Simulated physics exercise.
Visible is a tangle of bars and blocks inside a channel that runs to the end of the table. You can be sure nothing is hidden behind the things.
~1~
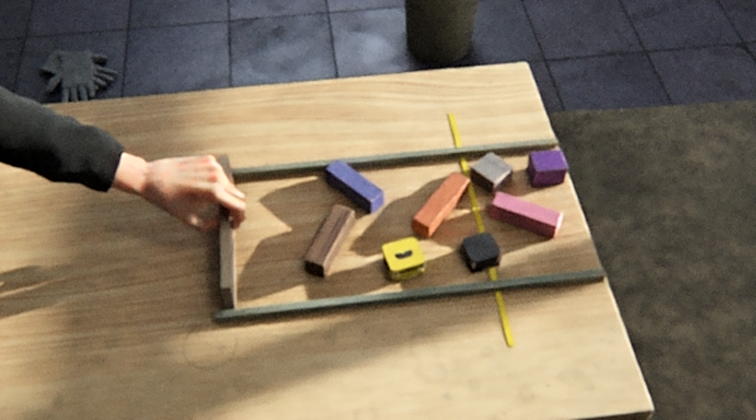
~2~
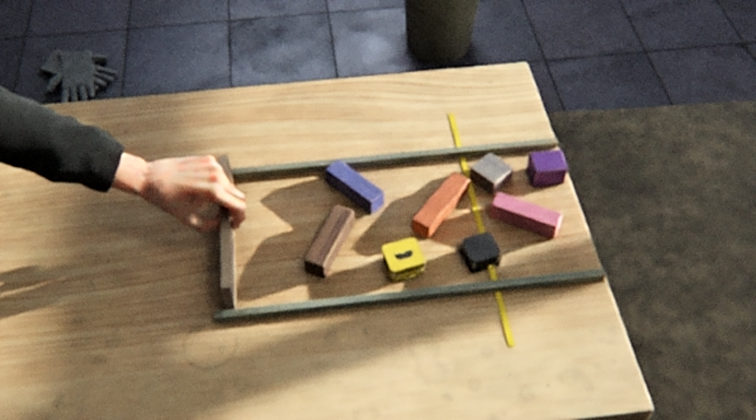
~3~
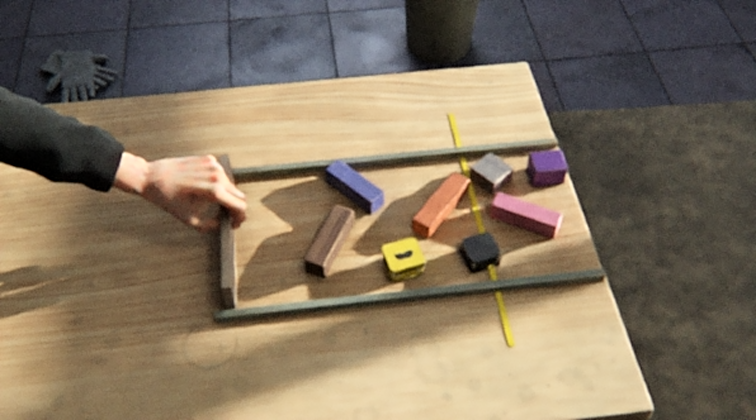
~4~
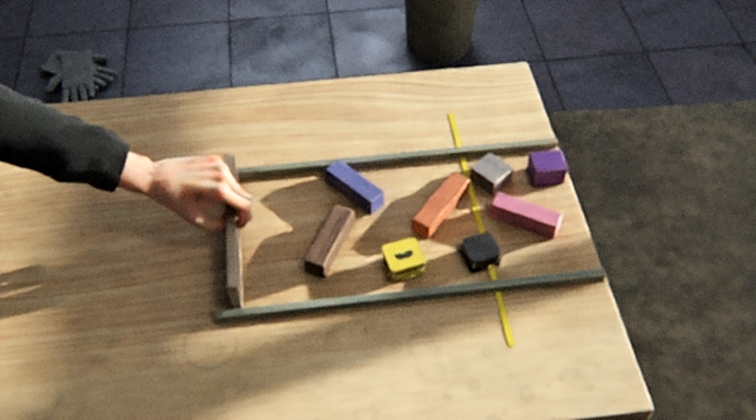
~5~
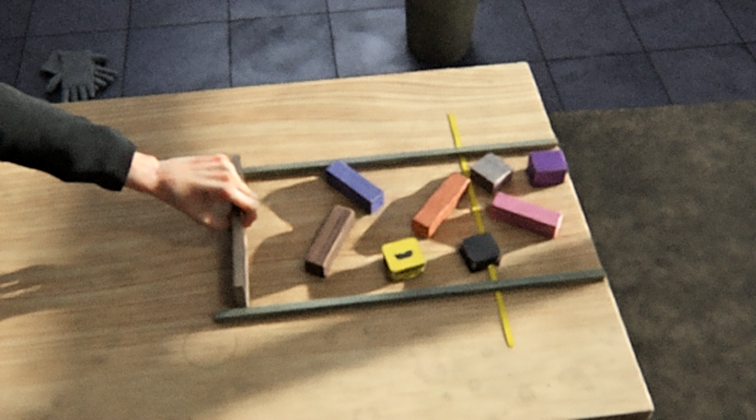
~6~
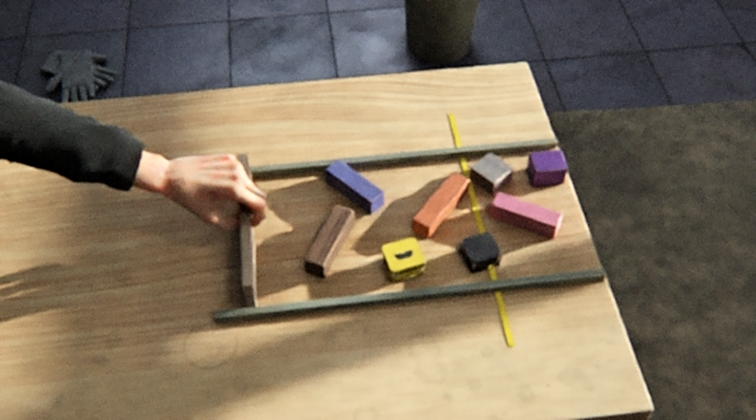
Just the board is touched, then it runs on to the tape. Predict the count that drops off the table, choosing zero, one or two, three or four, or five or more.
Dropped: Not a single one.
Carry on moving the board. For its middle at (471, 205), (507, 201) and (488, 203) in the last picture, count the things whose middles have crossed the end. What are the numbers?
0, 2 and 0.
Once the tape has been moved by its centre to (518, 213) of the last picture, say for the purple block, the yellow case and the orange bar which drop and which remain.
Here the purple block drops down while the yellow case remains in place and the orange bar remains in place.
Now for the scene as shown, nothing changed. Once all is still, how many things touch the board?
2 end up touching it.
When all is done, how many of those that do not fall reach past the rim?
I'd say 1 of them.
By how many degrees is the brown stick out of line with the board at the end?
I'd estimate about 0 degrees.
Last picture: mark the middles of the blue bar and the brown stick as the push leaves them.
In the last picture the blue bar sits at (488, 173) while the brown stick sits at (492, 223).
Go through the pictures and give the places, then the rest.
Purple block (547, 168); pink bar (526, 215); grey block (491, 173); board (227, 230); tape (478, 217), in the first picture.
Pink bar (525, 215); board (227, 230), in the second picture.
Grey block (491, 174); black case (481, 253), in the third picture.
Purple block (547, 168); brown stick (330, 241), in the fourth picture.
Pink bar (525, 215); orange bar (441, 204), in the fifth picture.
Purple block (547, 168); pink bar (525, 215); grey block (491, 174); board (247, 228); tape (478, 217), in the sixth picture.
Soon after, none off yet; purple block at rest near (547, 168); pink bar at rest near (525, 215); grey block at rest near (491, 174).
In the end, the number that fall off is zero.
